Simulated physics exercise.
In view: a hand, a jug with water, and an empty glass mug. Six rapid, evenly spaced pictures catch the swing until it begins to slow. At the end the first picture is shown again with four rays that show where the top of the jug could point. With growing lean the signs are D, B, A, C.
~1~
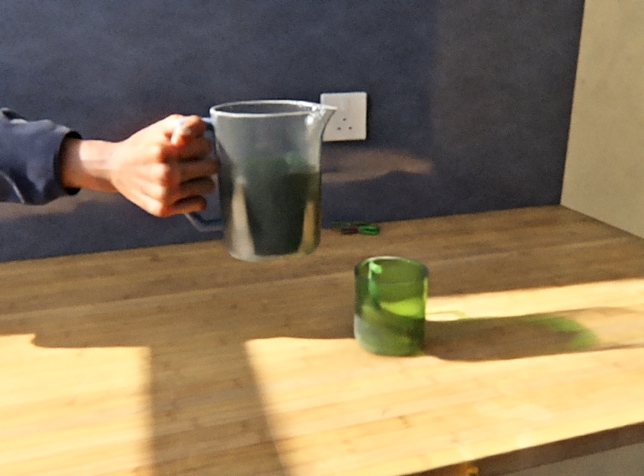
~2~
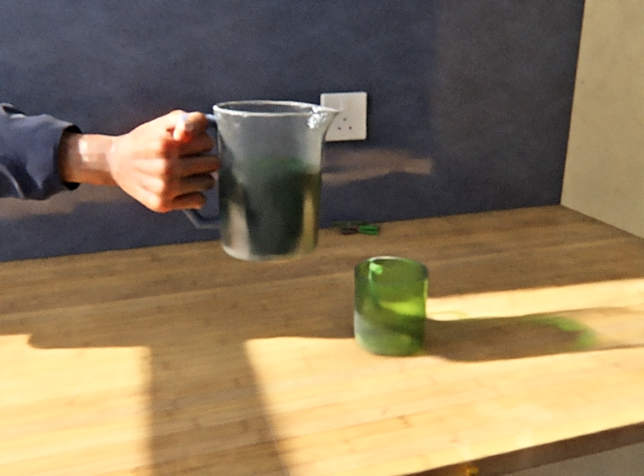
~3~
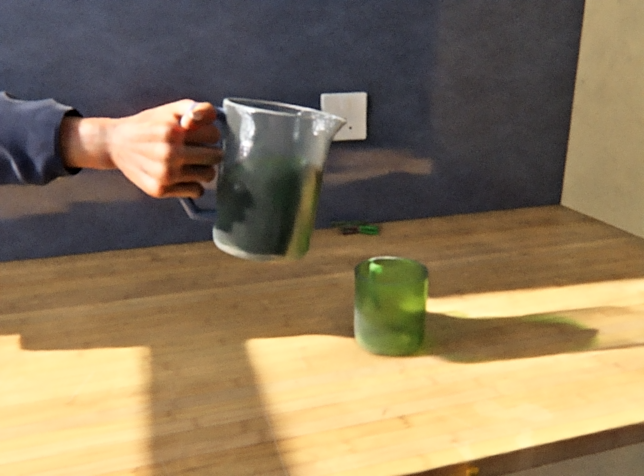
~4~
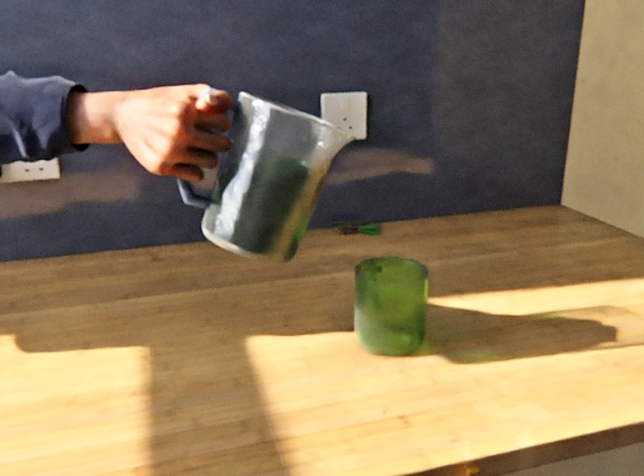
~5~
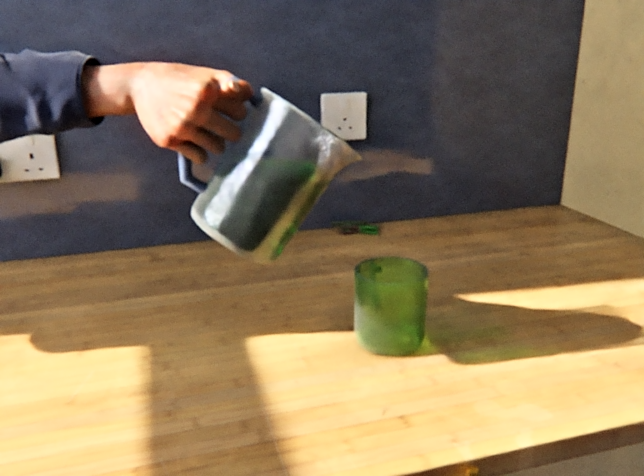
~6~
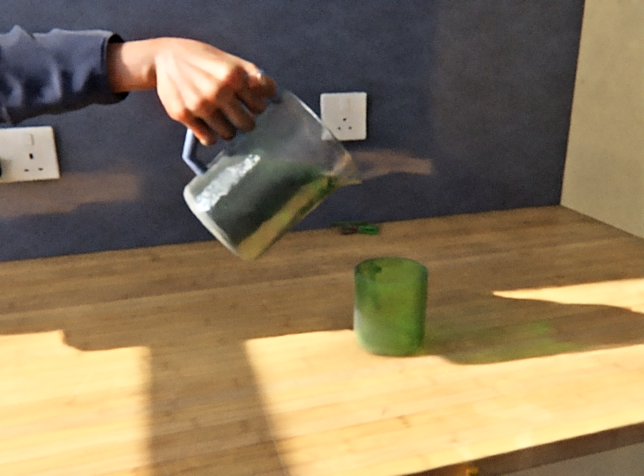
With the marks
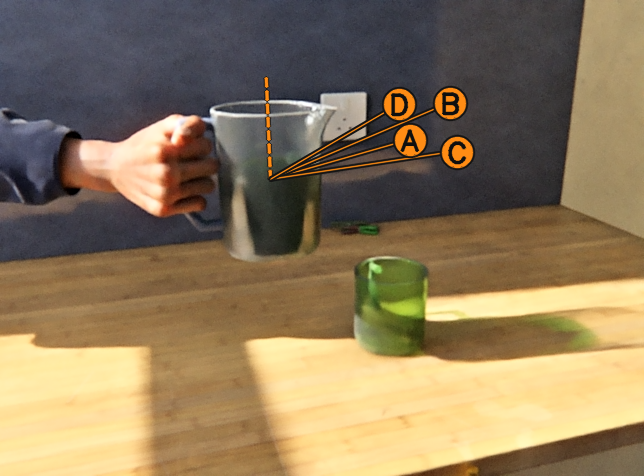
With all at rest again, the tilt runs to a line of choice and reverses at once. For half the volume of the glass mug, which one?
B.
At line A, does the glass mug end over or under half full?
Over.
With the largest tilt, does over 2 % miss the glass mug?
Yes, it does.
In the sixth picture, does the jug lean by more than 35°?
Yes.
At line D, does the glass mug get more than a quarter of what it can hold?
Yes, clearly.
On the marked copy, A at (394, 143); B at (434, 109); C at (440, 153); D at (384, 112).
If A is chosen, the glass mug ends with about 66 % of what it can hold; 8 % of the water is spilt.
If B is chosen, the glass mug ends with about 49 % of what it can hold; 4 % of the water is spilt.
If C is chosen, the glass mug ends with about 76 % of what it can hold; 16 % of the water is spilt.
If D is chosen, the glass mug ends with about 31 % of what it can hold.
